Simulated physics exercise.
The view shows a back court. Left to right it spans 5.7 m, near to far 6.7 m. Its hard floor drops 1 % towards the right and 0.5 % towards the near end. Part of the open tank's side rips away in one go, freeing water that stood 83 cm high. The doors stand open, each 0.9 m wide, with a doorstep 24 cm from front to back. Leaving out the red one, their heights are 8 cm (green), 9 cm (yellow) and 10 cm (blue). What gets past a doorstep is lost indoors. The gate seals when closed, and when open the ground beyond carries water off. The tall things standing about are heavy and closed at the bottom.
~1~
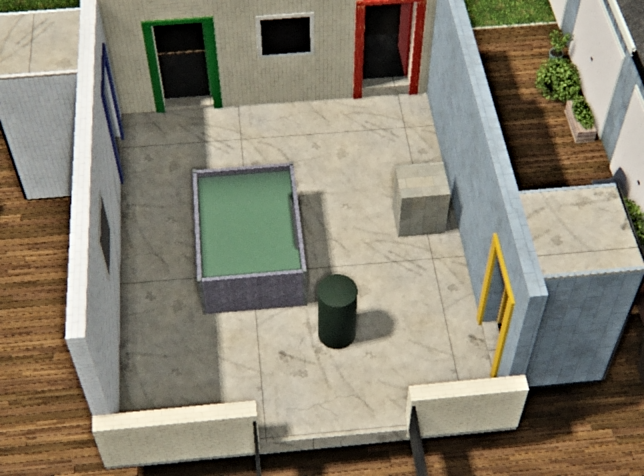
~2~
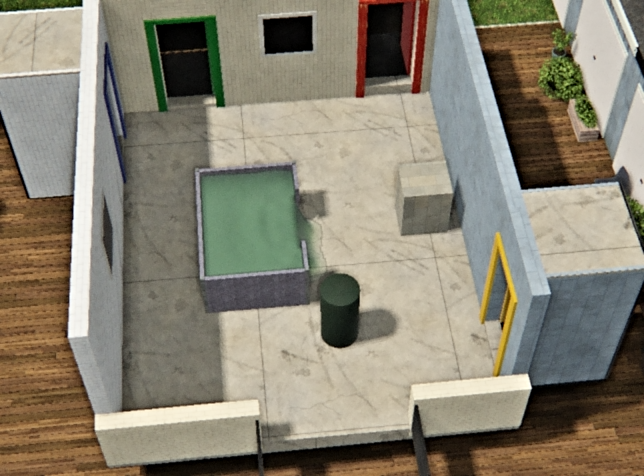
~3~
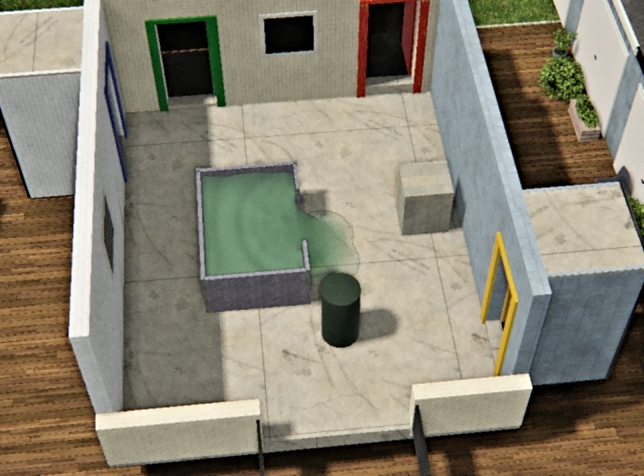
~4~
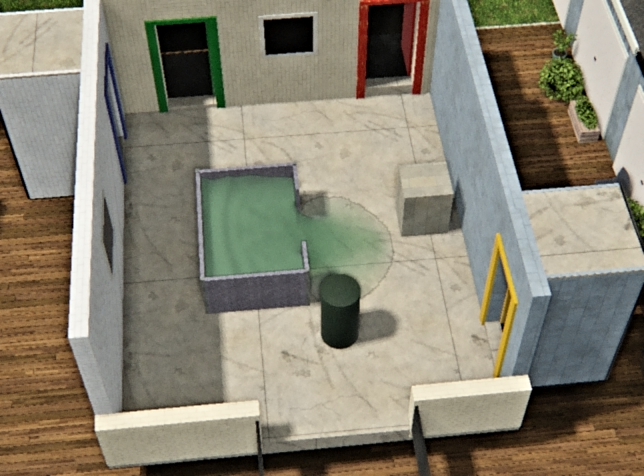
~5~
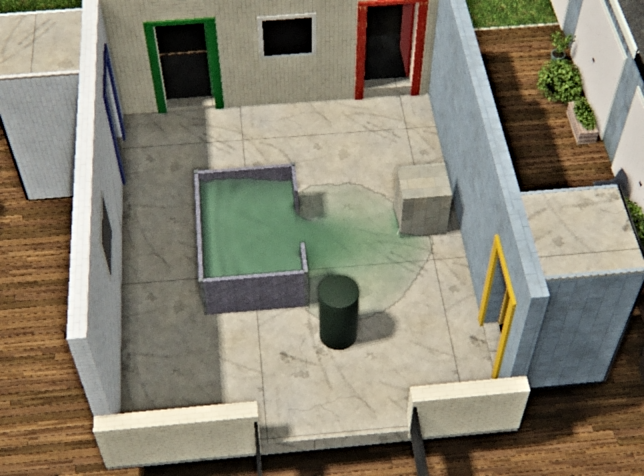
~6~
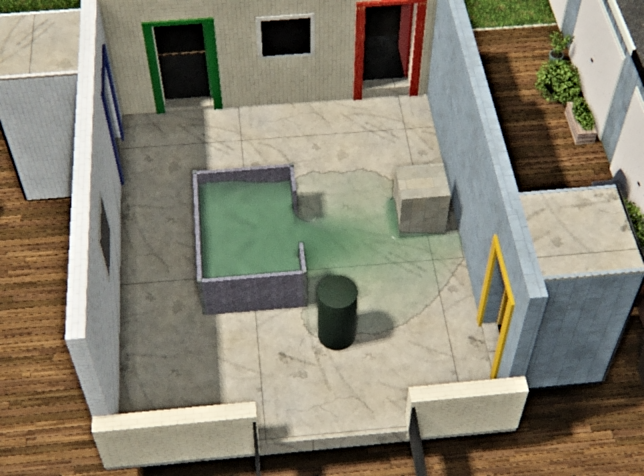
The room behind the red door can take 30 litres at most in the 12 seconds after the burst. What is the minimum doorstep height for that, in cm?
Some 20 cm above the ground.
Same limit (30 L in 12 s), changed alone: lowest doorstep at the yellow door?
About 16 cm at yellow.
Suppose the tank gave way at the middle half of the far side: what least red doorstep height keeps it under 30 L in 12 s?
Some 13.0 cm.
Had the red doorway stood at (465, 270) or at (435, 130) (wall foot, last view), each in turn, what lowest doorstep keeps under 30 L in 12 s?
About 35 and 14.5 cm.
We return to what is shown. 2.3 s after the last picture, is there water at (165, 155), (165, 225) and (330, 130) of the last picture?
In that order: Dry, still dry, wet.
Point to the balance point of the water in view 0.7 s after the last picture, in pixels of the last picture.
Around (307, 254).
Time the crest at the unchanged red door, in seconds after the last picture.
Around 1.6 s.
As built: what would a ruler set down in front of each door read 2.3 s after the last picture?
Depths in cm: Green 0, yellow 13, red 25, blue 0.
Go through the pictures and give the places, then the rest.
Still water, 83 cm deep, in the open tank at (248, 223); the red door at (388, 56) is dry, in the first picture.
The front is at (322, 270), 0.3 m from the gap at (299, 236); 0.3 m2 of floor is wet, 83 cm left at the back, in the second picture.
The front is at (354, 259), 0.9 m from the gap at (300, 238); 1.0 m2 of floor is wet, 80 cm left at the back, in the third picture.
Water pours out at (299, 240) and has run 1.5 m, to (389, 254); about 10 cm deep outside, 72 cm at the back, in the fourth picture.
The front is at (426, 249), 2.1 m from the gap at (298, 241); 4.3 m2 of floor is wet, 71 cm left at the back, in the fifth picture.
Water pours out at (297, 241) and has run 2.7 m, to (461, 252); about 6 cm deep outside, 67 cm at the back; the red door at (388, 57), 4.0 m from the gap, is still 2.0 m from the nearest water, in the sixth picture.
Then, 0.7 s after the last picture water covers 30 % of the floor, deepest (48 cm) near (462, 273); it has not reached the red door.
Then, 2.3 s after the last picture water covers 45 % of the floor, deepest (35 cm) near (482, 409); 25 cm at the red door, 11 litres in over its 23 cm doorstep.
Then, 11.3 s after the last picture water covers 100 % of the floor, deepest (12 cm) near (218, 433); 6 cm at the red door, 17 litres in over its 23 cm doorstep.
At the red door as built, the water peaked near 29 cm, 1.5 s after the last picture.
With a doorstep of 16 cm, 71 litres would have come in within the 12 s; with 22 cm, 21 litres. So under 30 litres takes about 20 cm.
